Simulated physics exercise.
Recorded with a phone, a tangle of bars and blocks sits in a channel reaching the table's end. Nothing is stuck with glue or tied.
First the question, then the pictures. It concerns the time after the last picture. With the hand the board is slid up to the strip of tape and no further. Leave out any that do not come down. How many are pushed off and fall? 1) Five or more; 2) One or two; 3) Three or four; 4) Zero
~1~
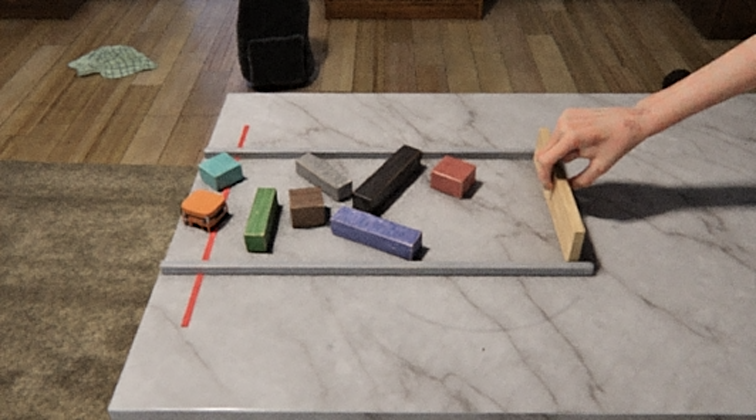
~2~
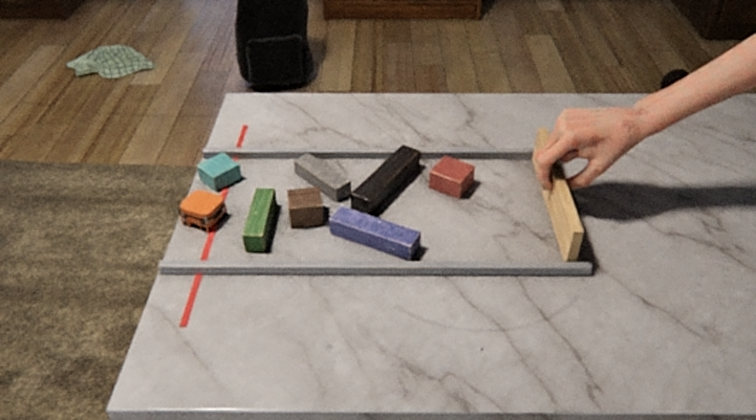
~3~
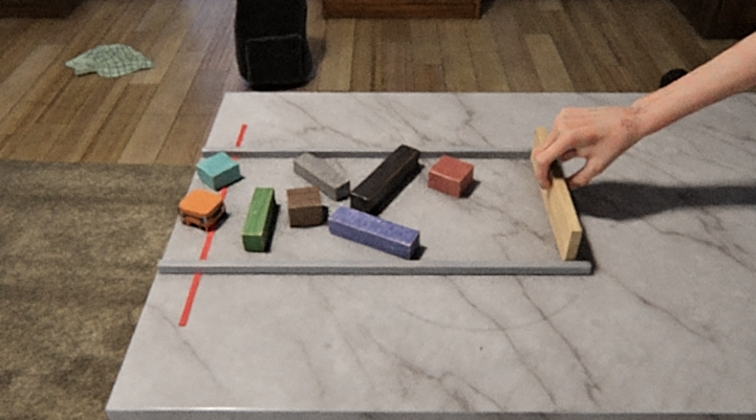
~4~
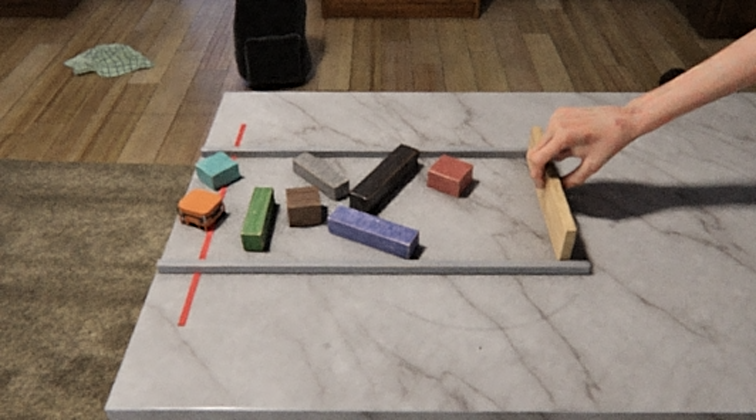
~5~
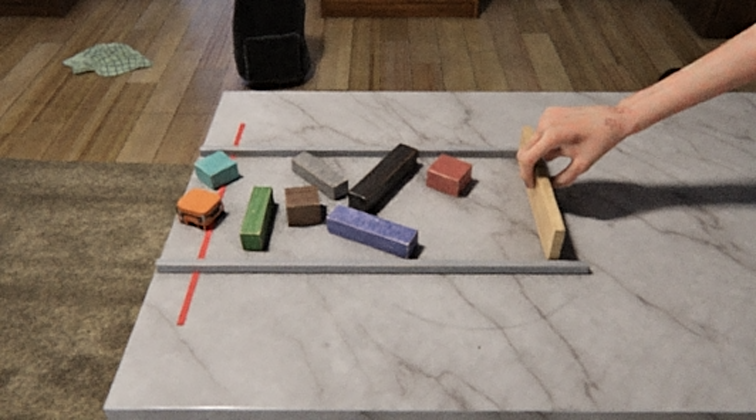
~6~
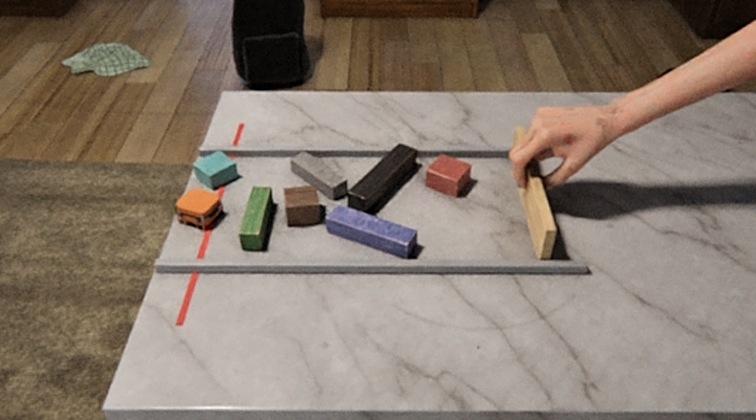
1, five or more.
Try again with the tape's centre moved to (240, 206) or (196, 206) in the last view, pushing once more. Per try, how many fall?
It would be 4 and 7.
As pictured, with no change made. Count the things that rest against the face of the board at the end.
1 of them.
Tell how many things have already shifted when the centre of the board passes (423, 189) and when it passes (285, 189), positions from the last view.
The count reaches 2 first and 8 second.
Soon after, none off yet; orange case at rest near (200, 209); turquoise block at rest near (216, 170); green bar at rest near (257, 217).
Then, none off yet; orange case at rest near (198, 210); turquoise block at rest near (216, 170); green bar moved a little near (236, 219).
Further on, one off so far; orange case falling near (160, 328); turquoise block moved about its own width near (180, 171); green bar moved about its own width near (195, 233).
At rest, the number that fall off is five or more; fallen, black bar, blue bar, grey bar, brown block, green bar, turquoise block and orange case.
